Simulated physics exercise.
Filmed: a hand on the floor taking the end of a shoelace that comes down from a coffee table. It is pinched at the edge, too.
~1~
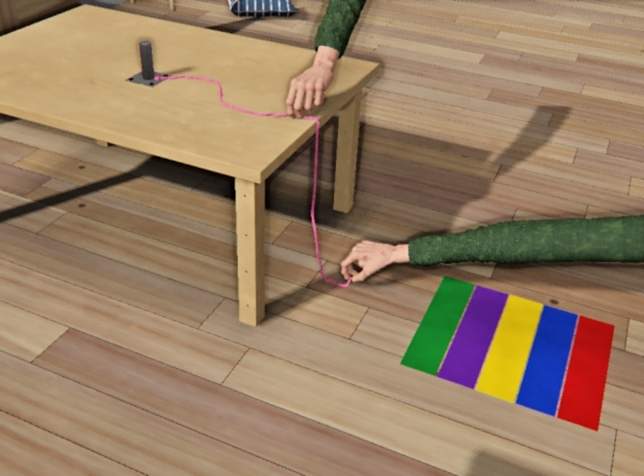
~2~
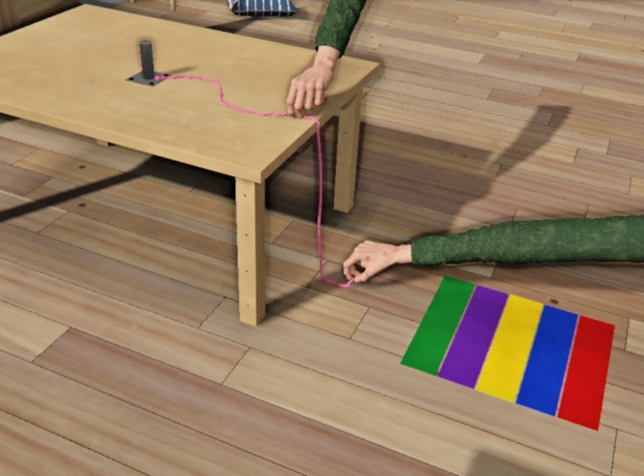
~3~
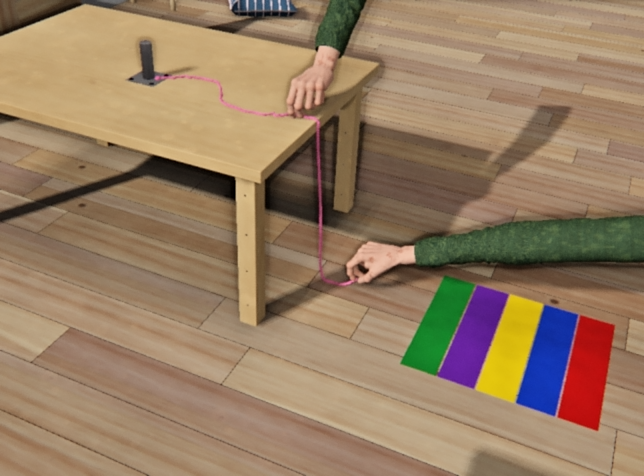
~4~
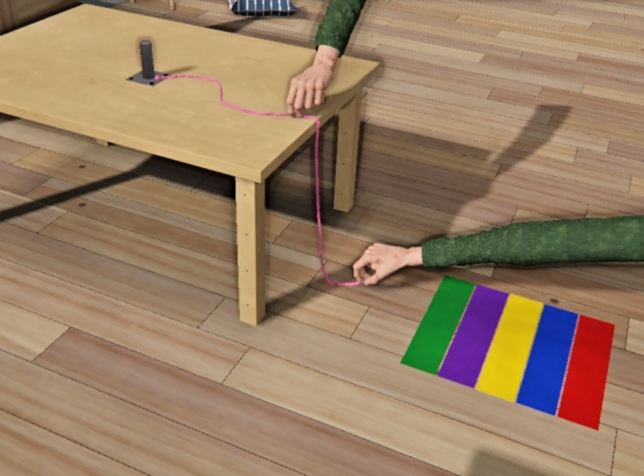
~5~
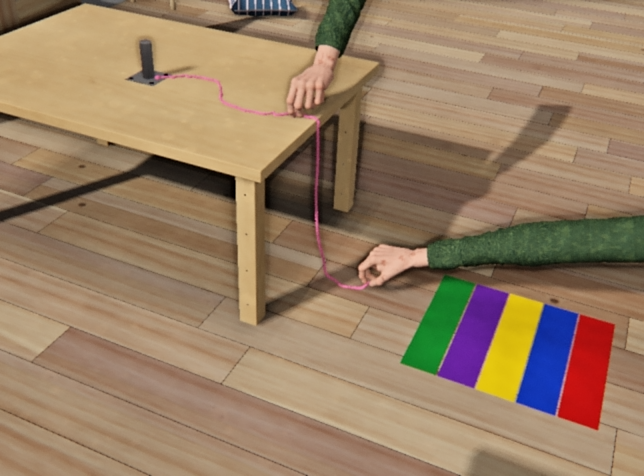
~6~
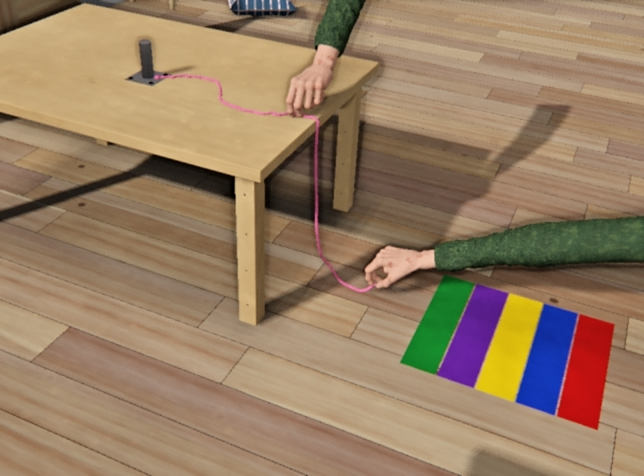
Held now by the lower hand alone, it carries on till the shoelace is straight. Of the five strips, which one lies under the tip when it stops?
The yellow strip.
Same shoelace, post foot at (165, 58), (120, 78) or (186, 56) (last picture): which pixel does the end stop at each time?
Approximate pixels in order: (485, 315), (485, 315), (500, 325).
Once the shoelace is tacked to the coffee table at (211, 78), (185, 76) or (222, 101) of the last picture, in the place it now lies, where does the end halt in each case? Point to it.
Going through the three tries, you get (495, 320), (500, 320) and (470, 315).
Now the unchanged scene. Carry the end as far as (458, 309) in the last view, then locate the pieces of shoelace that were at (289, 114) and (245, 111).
The first lands at (319, 135), while the second lands at (284, 112).
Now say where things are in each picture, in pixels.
End (351, 278); green (426, 352); purple (463, 364); yellow (501, 376); blue (540, 390); red (581, 403), in the first frame.
End (353, 278); shoelace through (187, 76) (222, 95) (274, 113) (319, 147) (320, 210) (321, 267), in the second frame.
End (357, 279), in the third frame.
End (364, 281); shoelace through (186, 76) (221, 95) (274, 113) (317, 145) (318, 209) (323, 267), in the fourth frame.
End (369, 282), in the fifth frame.
End (375, 284); shoelace through (186, 76) (221, 94) (273, 113) (316, 145) (317, 209) (329, 266), in the sixth frame.
Soon after, end near (458, 309); over green.
Then, end near (492, 320); over purple.
At full stretch, end near (513, 326); over yellow. The yellow one.
